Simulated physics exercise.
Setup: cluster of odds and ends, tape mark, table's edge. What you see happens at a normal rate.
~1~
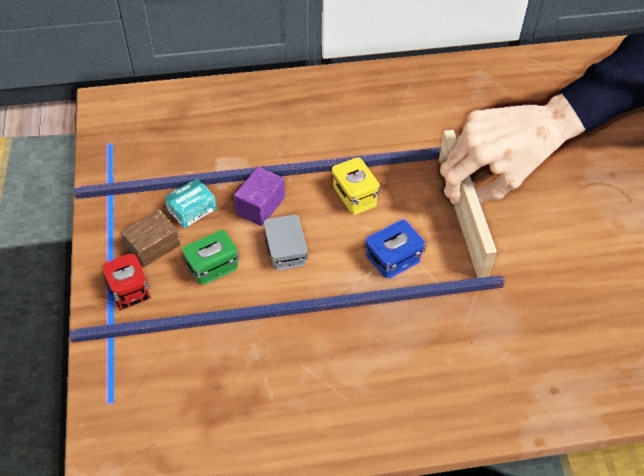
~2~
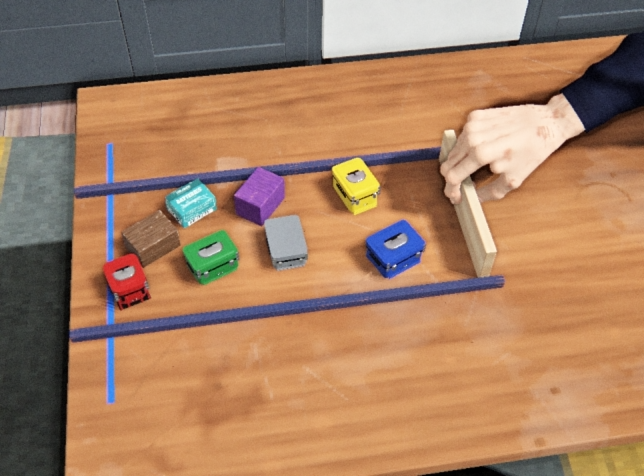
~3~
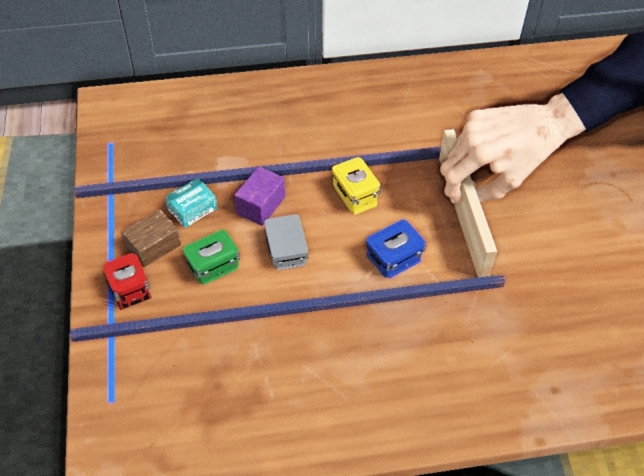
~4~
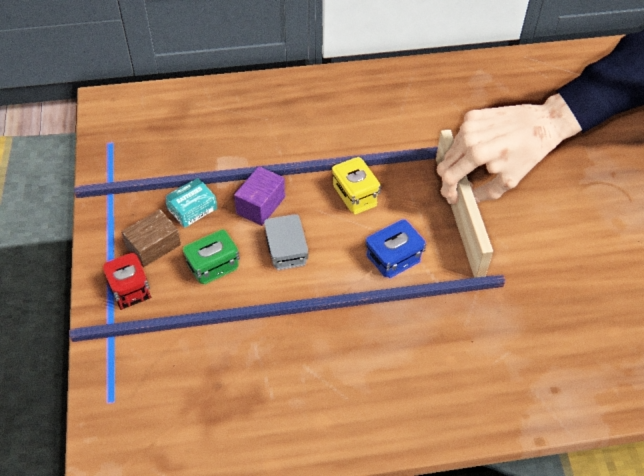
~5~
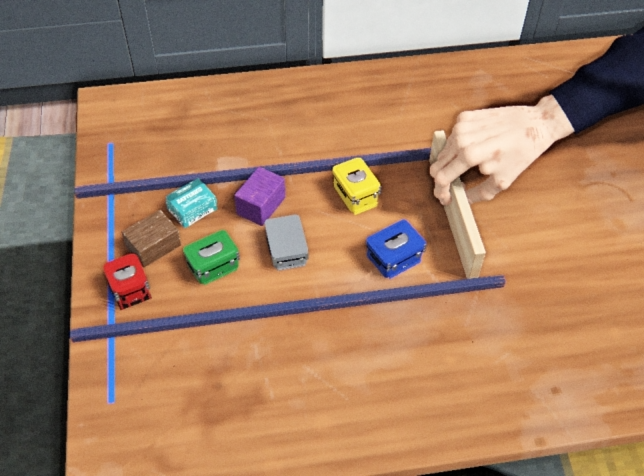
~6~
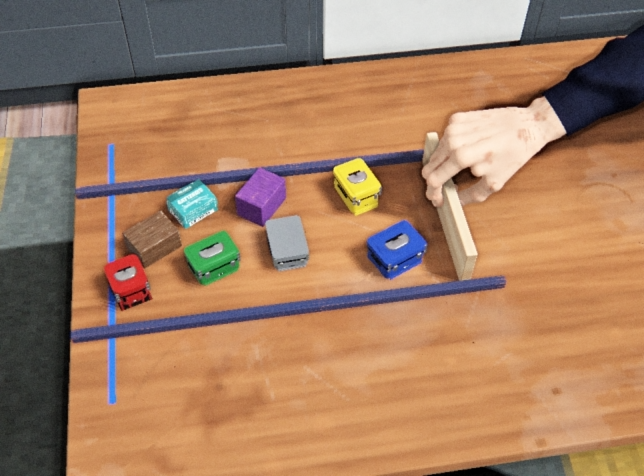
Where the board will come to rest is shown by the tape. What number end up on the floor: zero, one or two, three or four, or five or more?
What falls is five pieces or more.
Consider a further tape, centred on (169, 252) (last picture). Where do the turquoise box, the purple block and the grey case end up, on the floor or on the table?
Turquoise box: Stays; purple block: Stays; grey case: Stays.
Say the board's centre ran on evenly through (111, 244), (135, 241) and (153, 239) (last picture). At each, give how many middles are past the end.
6; 5; 4.
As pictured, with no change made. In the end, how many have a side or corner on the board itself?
It is in contact with 2.
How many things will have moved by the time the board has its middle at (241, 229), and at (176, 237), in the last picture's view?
Moved so far: 8, later 8.
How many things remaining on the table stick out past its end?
The tally is 1.
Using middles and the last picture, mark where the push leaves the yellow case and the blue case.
Roughly (93, 214), and the other roughly (84, 280).
A little later, none off yet; red case at rest near (128, 282); brown block at rest near (153, 239); turquoise box at rest near (192, 204).
Next, none off yet; red case shifted a little near (107, 287); brown block shifted a little near (133, 237); turquoise box shifted about its own width near (159, 202).
Later still, two off so far; red case dropping near (69, 457); brown block on its side near (45, 280); turquoise box shifted well along near (75, 207).
When it is over, the number that fall off is five or more; down, grey case, purple block, green case, turquoise box, brown block and red case.
